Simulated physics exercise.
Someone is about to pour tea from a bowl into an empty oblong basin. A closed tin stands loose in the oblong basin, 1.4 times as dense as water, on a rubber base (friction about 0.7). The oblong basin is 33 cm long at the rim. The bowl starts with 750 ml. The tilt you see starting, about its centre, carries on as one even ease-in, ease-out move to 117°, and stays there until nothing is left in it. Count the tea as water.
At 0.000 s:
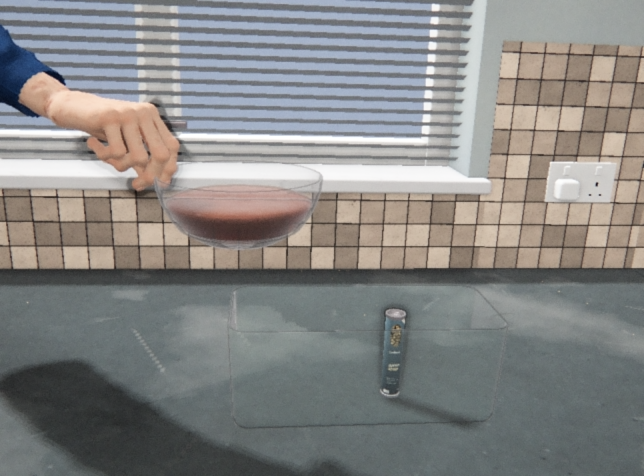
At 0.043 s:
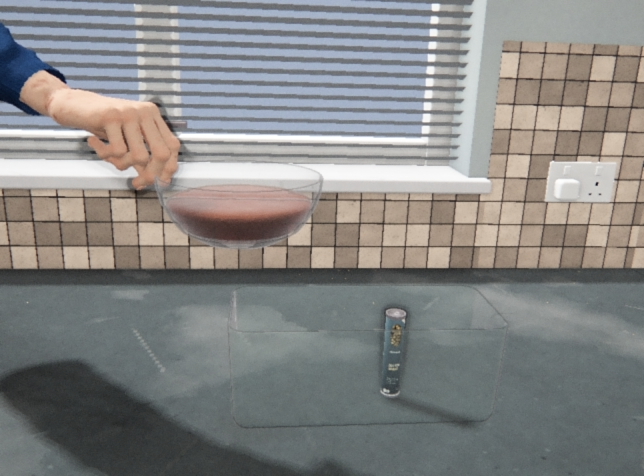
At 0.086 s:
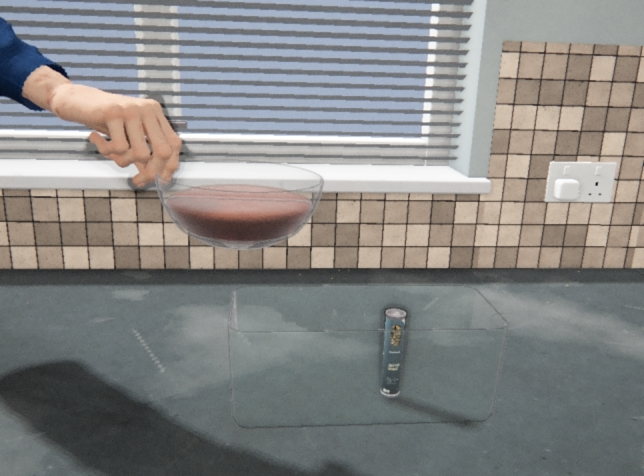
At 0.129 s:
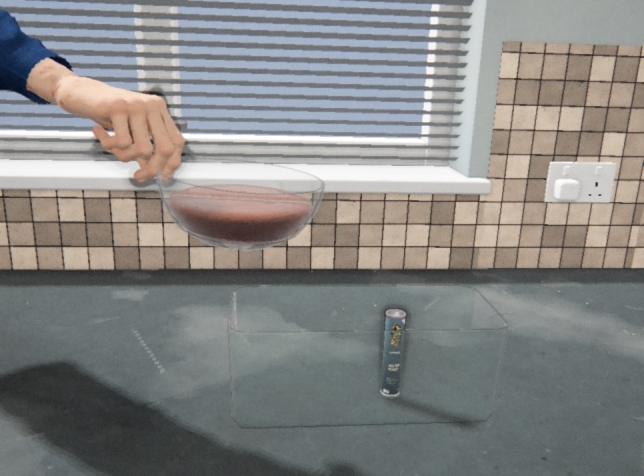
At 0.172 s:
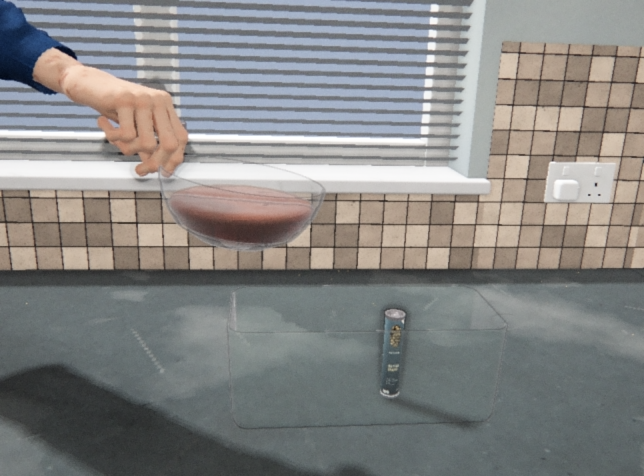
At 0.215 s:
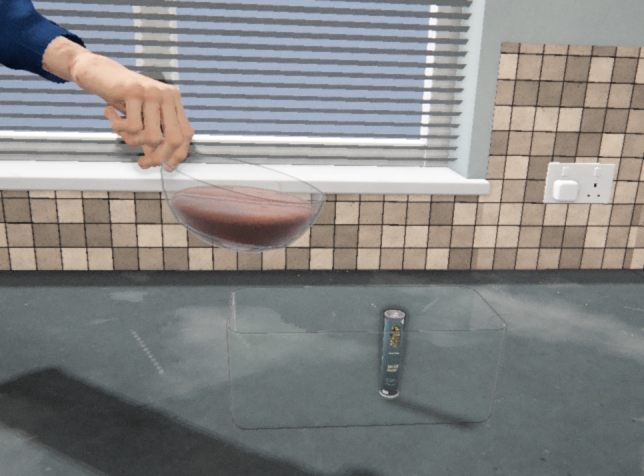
On a kitchen counter, a hand slowly tilting a glass bowl of reddish-brown tea rightward above a clear basin holding a tin.
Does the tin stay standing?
It remains upright.
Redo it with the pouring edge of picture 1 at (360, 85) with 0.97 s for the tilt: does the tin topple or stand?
Then it keeps standing.
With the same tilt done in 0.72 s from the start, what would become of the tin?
The tin falls.
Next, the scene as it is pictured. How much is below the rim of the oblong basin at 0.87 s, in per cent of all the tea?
About 98 per cent.
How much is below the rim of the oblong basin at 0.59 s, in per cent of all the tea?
Near 30 in a hundred.
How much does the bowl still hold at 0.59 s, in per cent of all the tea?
About 28 per cent.
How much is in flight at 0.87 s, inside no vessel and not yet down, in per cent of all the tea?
Near 1 in a hundred.
After 0.59 s the tilt is 78° and 28 per cent is still to pour; the tin stands where it began.
After 0.87 s the tilt is 114° and 0 per cent is still to pour; the tin stands where it began.
After 1.16 s the tilt is 117° and 0 per cent is still to pour; the tin stands where it began.
After 1.47 s the tilt is 117° and 0 per cent is still to pour; the tin stands where it began.
In the end the tin stands where it began.
